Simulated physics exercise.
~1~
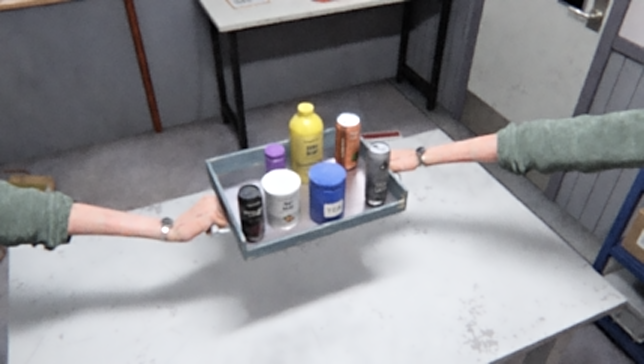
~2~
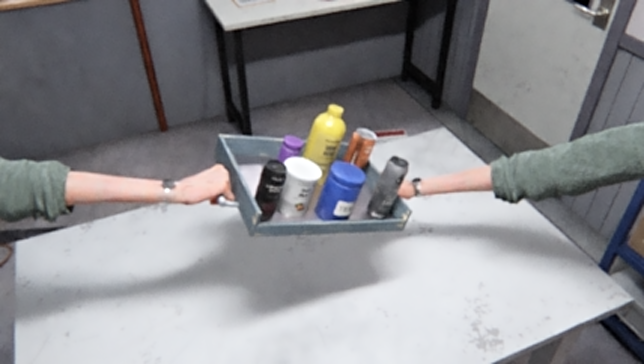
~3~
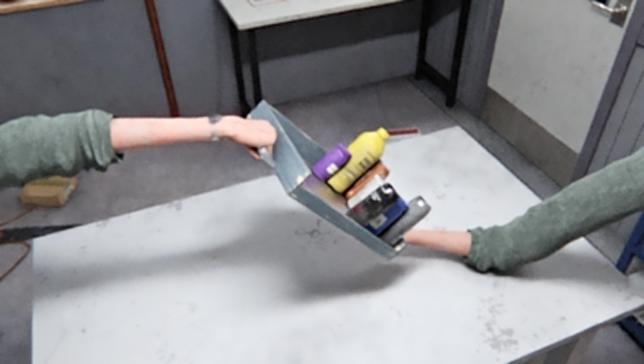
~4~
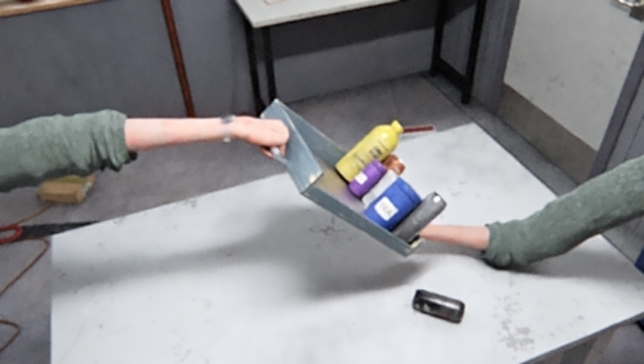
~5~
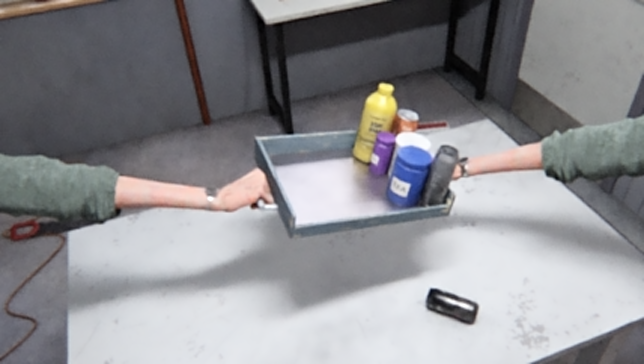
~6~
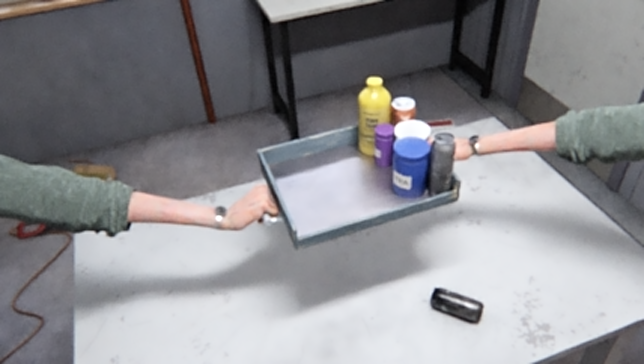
A shallow grey tray, held at each side by a green-sleeved arm, hovers over a pale worktable in a drab workshop, seen from above. It carries a yellow bottle, a purple shaker and an orange can behind a black can, a white tin, a blue jar and a grey can. The hands tip the tray steeply, right side down, and the containers lean and slide together toward the low end. The black can drops out onto the table. The tray is brought back toward level, with the others standing bunched at its right and the black can lying below.
